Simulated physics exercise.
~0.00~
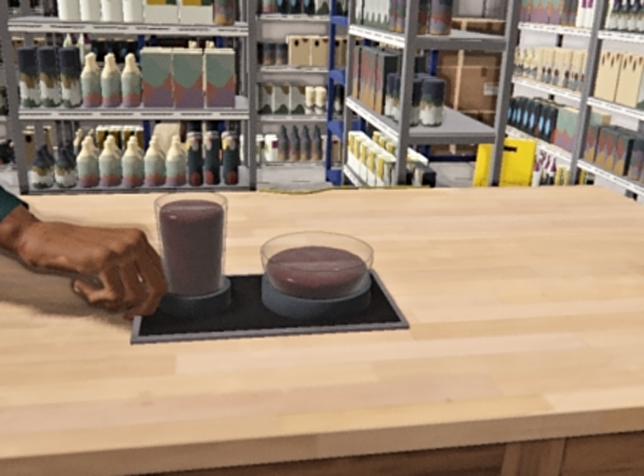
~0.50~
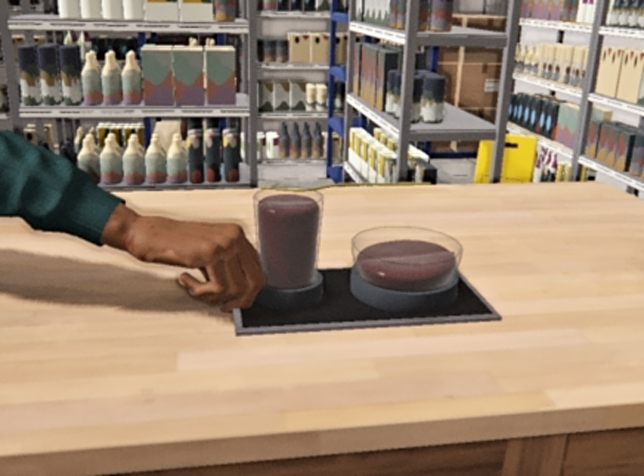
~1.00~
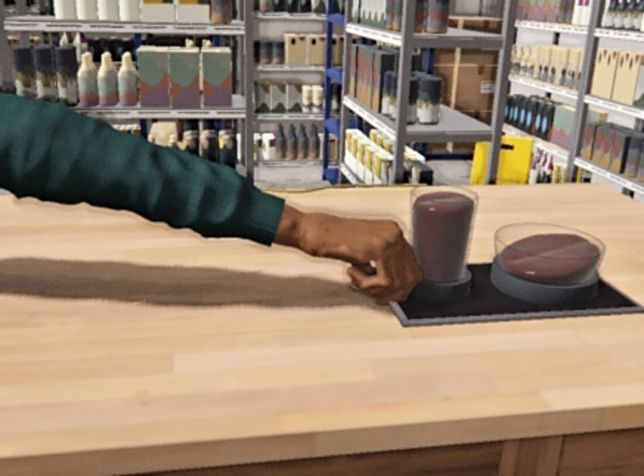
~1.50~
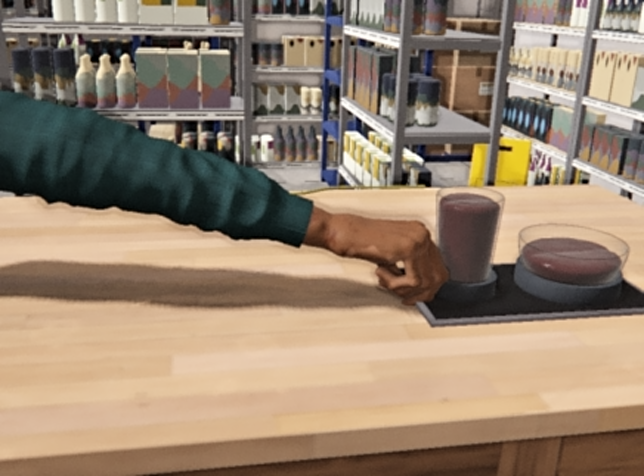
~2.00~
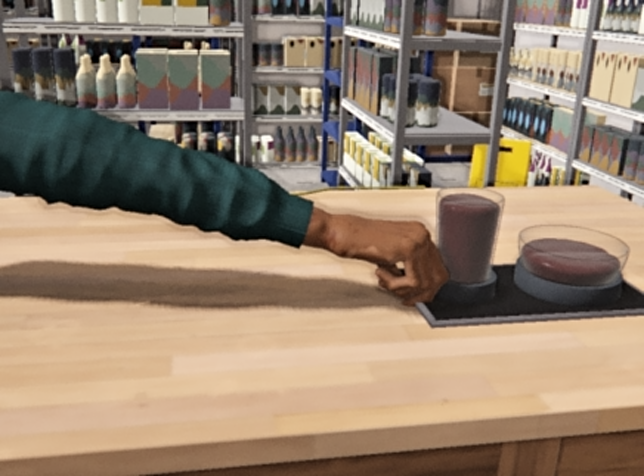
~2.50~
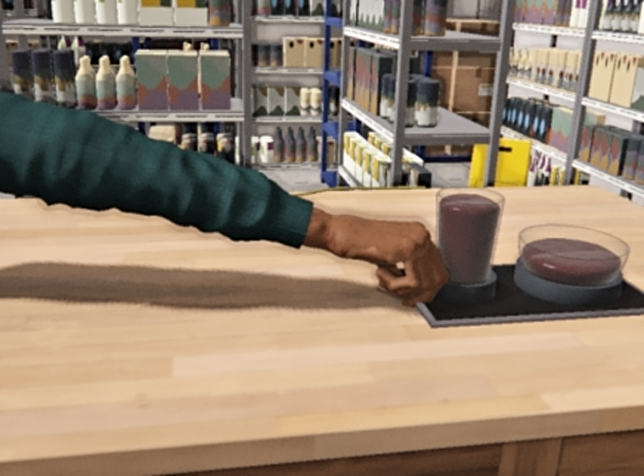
An arm in a dark green sleeve reaches in from the left over a pale wooden counter, seen from the front and slightly above, with shelves of bottles and boxes behind. Its hand rests at the left end of a black tray holding a slim clear glass on the left and a wide, round glass bowl on the right, both containing dark reddish wine. The hand pushes the tray smoothly far to the right across the counter. The tray slows and stops near the right edge of the view. It stays still with the hand beside it, both vessels upright and nothing spilt.
